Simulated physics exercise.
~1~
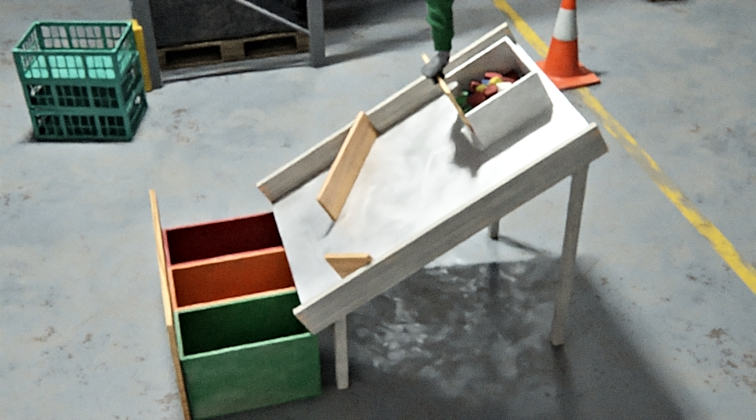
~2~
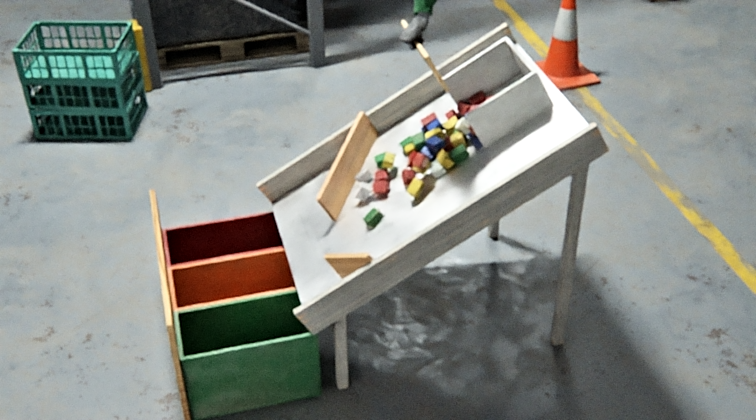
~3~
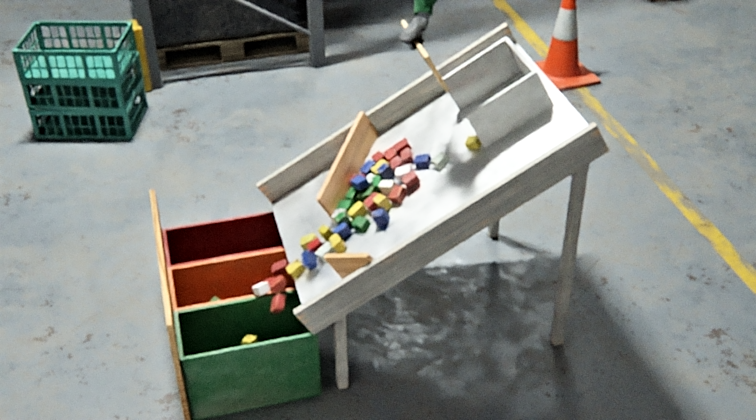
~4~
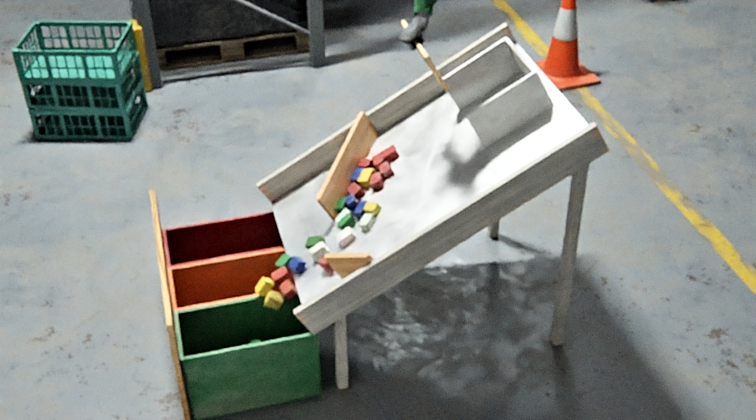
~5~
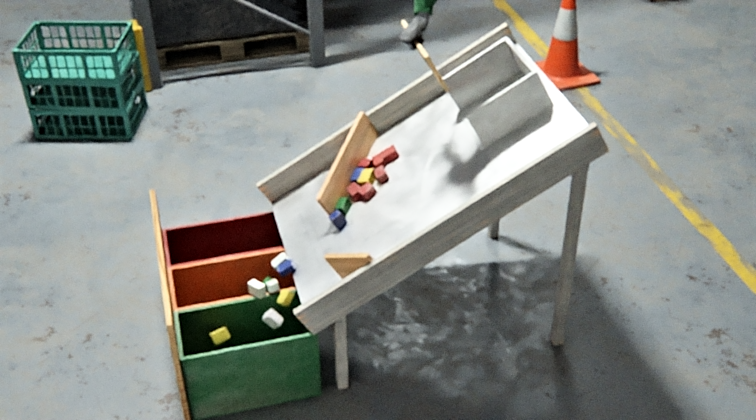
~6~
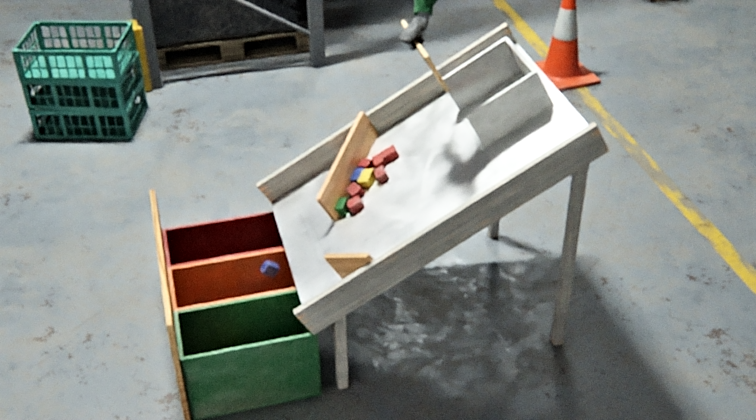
A pale sloping table stands on a grey workshop floor, seen from above, with a white pen at its upper right and green, orange and red containers below its lower left end. Green crates sit at the upper left and an orange cone at the upper right. A green-sleeved, gloved hand draws the pen's gate up and away. Colourful toy bricks spill down the slope, bunch between two angled wooden boards, and drop towards the green and orange containers. The stream thins, leaving a small cluster resting against the longer board while a blue brick appears at the orange container.
